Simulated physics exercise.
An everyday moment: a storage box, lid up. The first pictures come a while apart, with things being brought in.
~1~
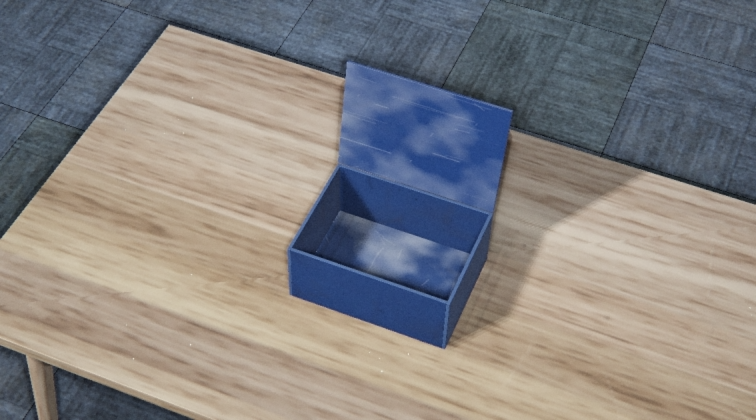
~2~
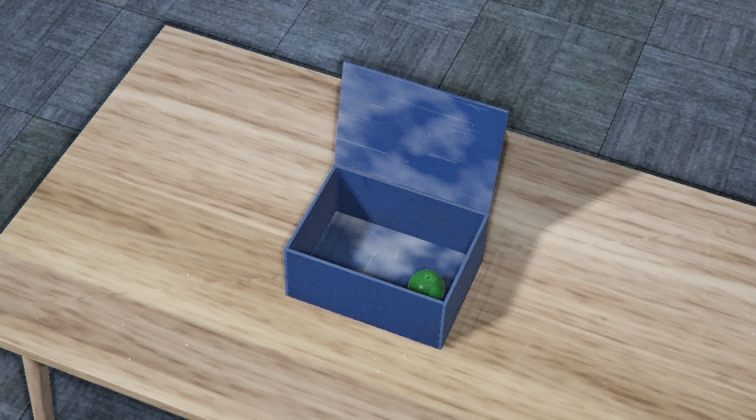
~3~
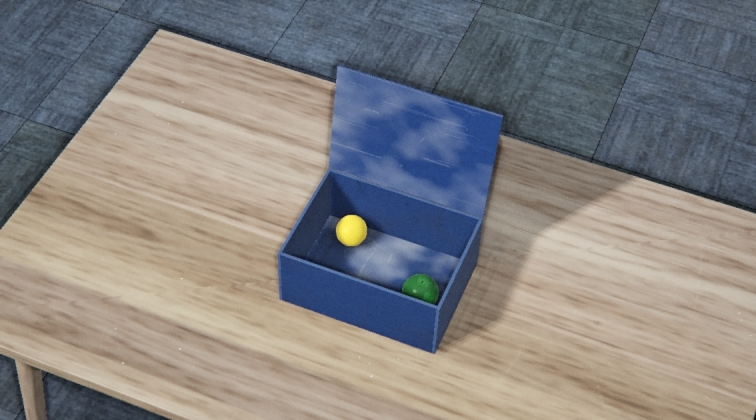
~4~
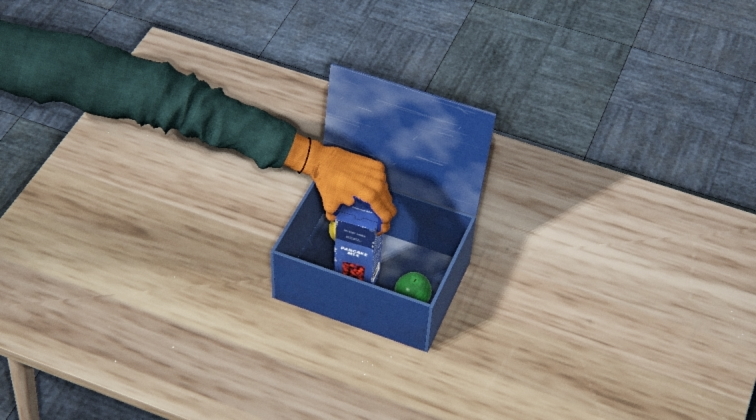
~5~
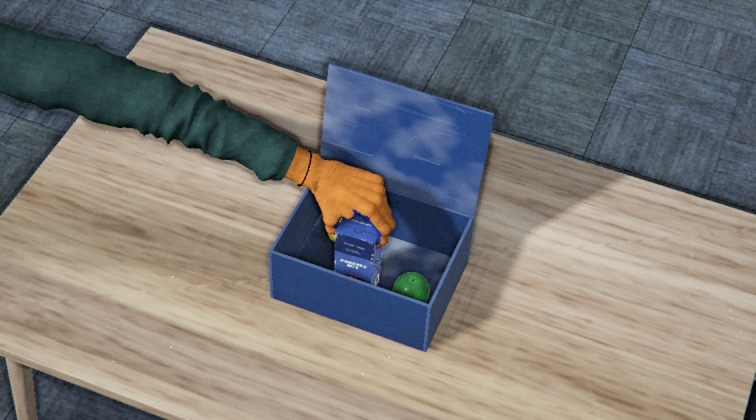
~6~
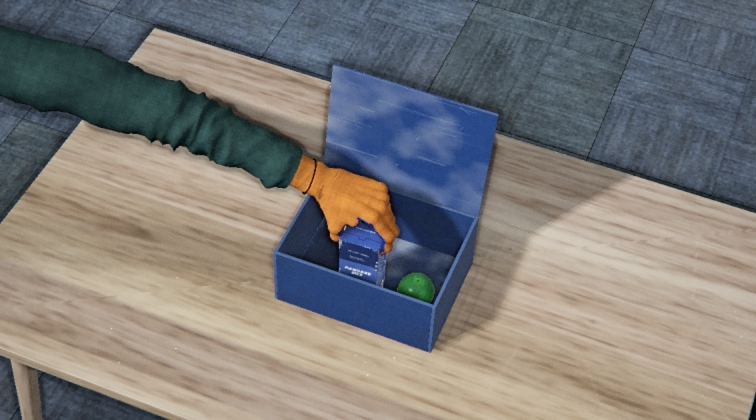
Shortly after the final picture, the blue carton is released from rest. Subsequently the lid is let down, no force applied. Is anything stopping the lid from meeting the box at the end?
Yes, the lid is kept from closing.
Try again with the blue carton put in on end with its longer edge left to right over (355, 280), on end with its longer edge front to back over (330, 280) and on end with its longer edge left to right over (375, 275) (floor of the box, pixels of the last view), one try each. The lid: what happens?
Going in order, the lid is left partly open, then is left partly open, then is left partly open.
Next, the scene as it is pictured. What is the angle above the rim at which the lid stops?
Near 20°.
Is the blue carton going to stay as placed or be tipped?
After all that, it keeps its set angle.
Then, 1.10 s after the last picture, lid starting down.
Then, 1.50 s after the last picture, lid 66° above the rim.
Then, 1.70 s after the last picture, lid 47° above the rim.
Then, 1.90 s after the last picture, lid 21° above the rim.
At rest, lid 19° above the rim; all 3 in place. Seen from the same camera at the end, blue carton near (363, 265).
